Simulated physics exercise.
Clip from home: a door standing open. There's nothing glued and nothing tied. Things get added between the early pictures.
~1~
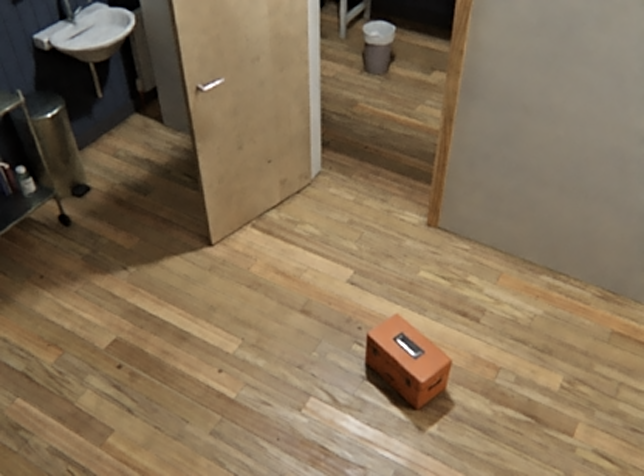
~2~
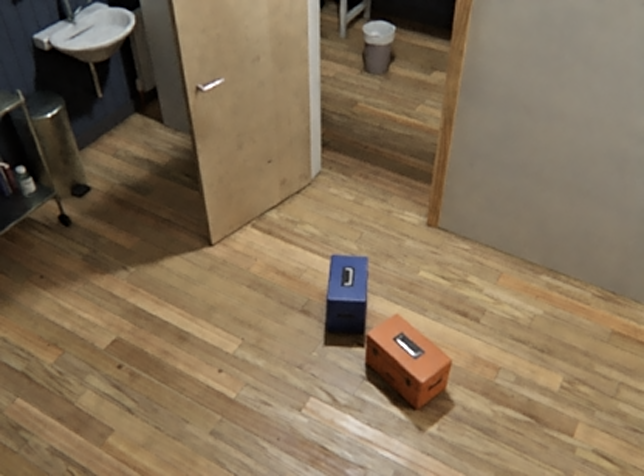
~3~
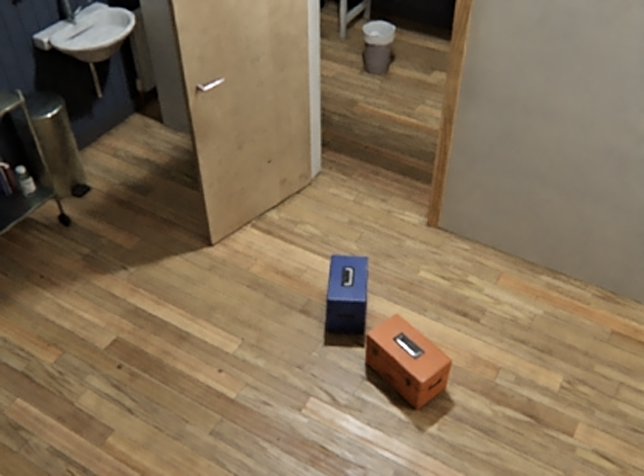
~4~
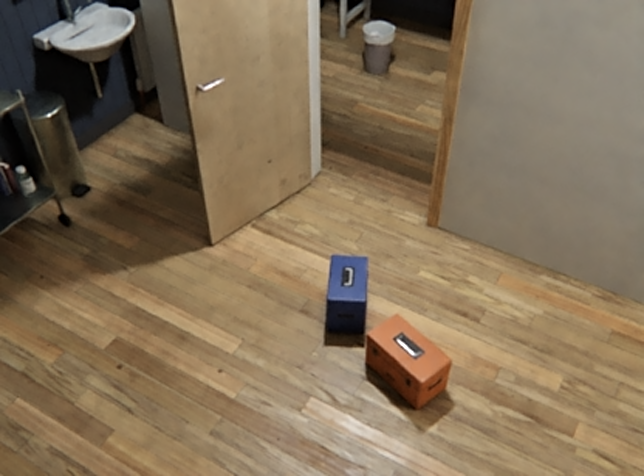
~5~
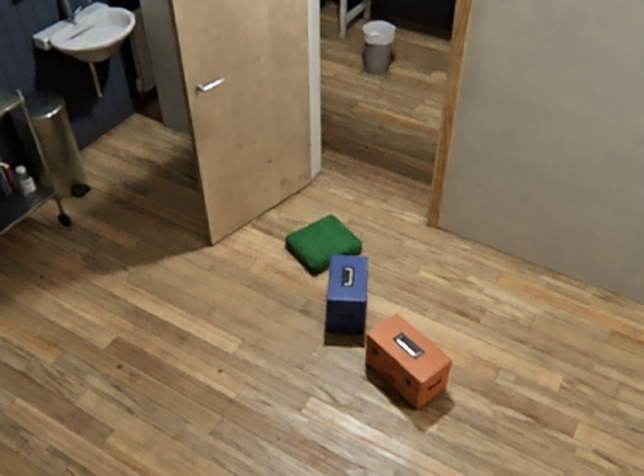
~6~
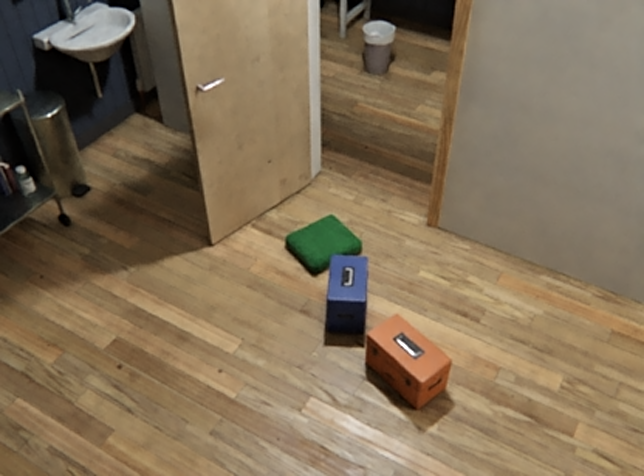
A wooden door stood wide open and still above a plank floor with an orange toolbox on it; a blue toolbox appeared beside it, then a green cushion showed up behind the blue one.
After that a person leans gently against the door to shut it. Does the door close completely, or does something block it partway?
You can tell the door won't budge further before the frame.
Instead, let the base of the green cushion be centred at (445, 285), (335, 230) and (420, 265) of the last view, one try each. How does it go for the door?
1: Swings home; 2: Stays ajar; 3: Swings home.
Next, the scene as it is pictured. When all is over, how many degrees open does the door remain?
It stays open at around 25°.
Then, 0.80 s later than the last frame, door at 77°.
Then, 1.20 s later than the last frame, door at 57°; green cushion moved a little near (356, 245).
Then, 1.50 s later than the last frame, door at 43°; green cushion moved about its own width near (381, 245).
Then, 1.80 s later than the last frame, door at 28°; green cushion moved about its own width near (408, 238).
When it is over, door at 26°; moved from the start, green cushion; the other 2 as before. End places, in pixels of the last picture, green cushion near (416, 239).
